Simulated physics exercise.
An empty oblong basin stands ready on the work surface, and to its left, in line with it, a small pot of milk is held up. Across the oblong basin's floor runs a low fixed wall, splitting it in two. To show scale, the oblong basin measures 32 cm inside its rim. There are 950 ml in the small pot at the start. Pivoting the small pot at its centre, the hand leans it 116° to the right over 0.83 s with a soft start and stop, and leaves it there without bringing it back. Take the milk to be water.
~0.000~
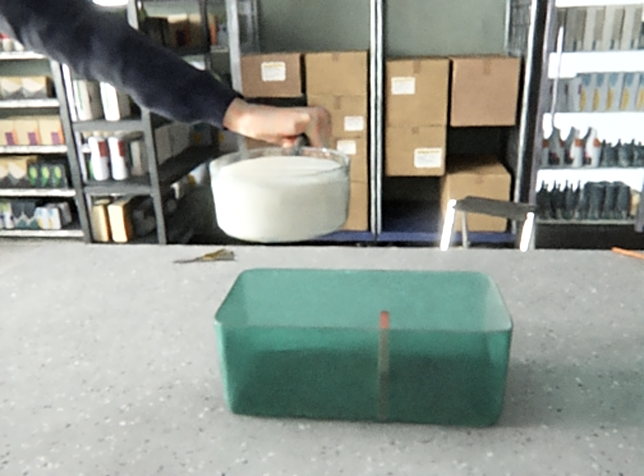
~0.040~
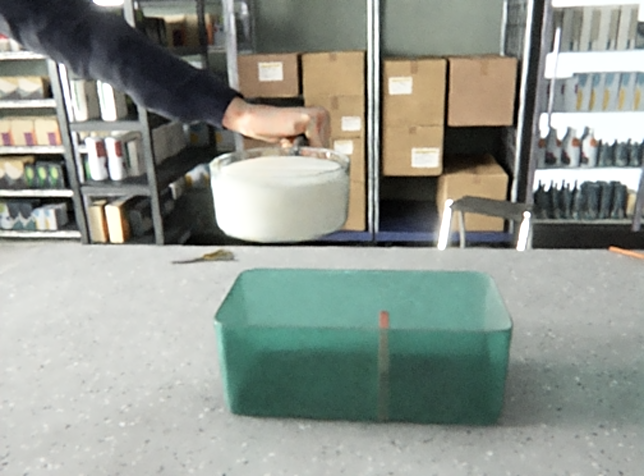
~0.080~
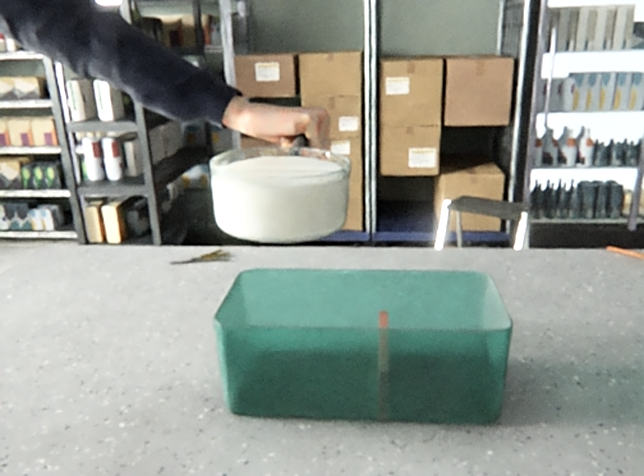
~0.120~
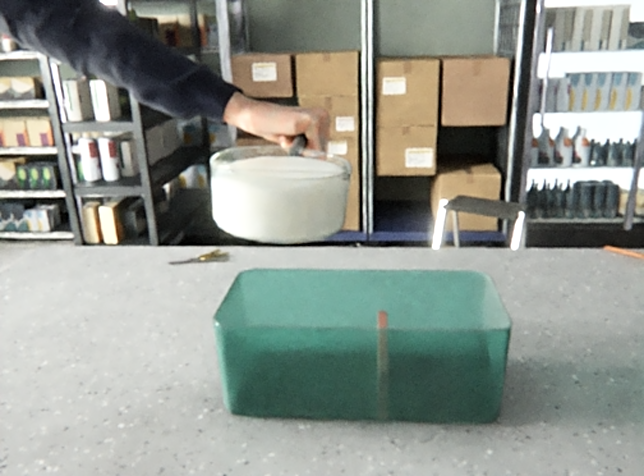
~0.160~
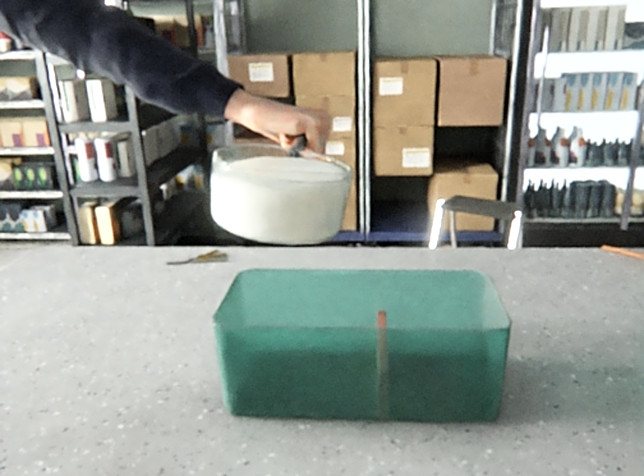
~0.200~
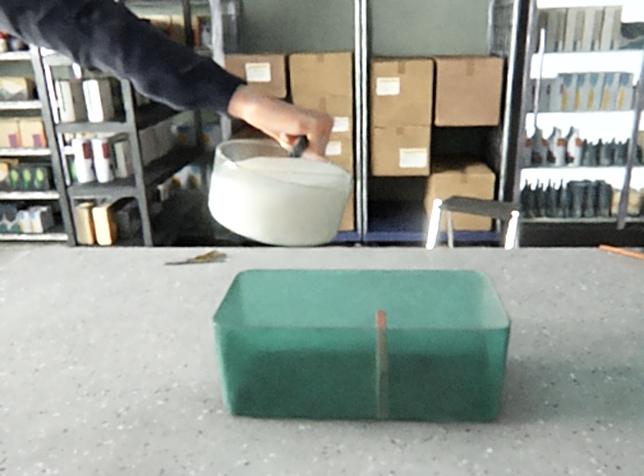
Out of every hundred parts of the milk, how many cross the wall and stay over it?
About 57 in every hundred.
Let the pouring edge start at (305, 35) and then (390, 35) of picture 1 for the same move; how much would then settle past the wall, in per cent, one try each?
50 per cent first, 75 per cent second.
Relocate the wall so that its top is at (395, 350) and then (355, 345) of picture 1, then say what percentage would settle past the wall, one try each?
First try about 45 %, second try about 80 %.
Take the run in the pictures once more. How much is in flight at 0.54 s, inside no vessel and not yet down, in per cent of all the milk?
About 40 per cent.
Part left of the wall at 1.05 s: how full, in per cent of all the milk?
The left part holds close to 42 per cent.
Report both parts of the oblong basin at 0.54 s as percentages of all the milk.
Around 2 on the left and around 24 on the right.
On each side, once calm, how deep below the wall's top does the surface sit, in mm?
Noted: Left near 46 mm, right near 30 mm.
After 0.54 s the tilt is 84° and 34 per cent is still to pour, 2 is left of the wall and 24 right of it.
After 0.79 s the tilt is 115° and 3 per cent is still to pour, 32 is left of the wall and 58 right of it.
After 1.05 s the tilt is 116° and 0 per cent is still to pour, 42 is left of the wall and 57 right of it.
After 1.33 s the tilt is 116° and 0 per cent is still to pour, 42 is left of the wall and 57 right of it.
In the end 42 per cent lies left of the wall, 57 right of it and 1 outside.
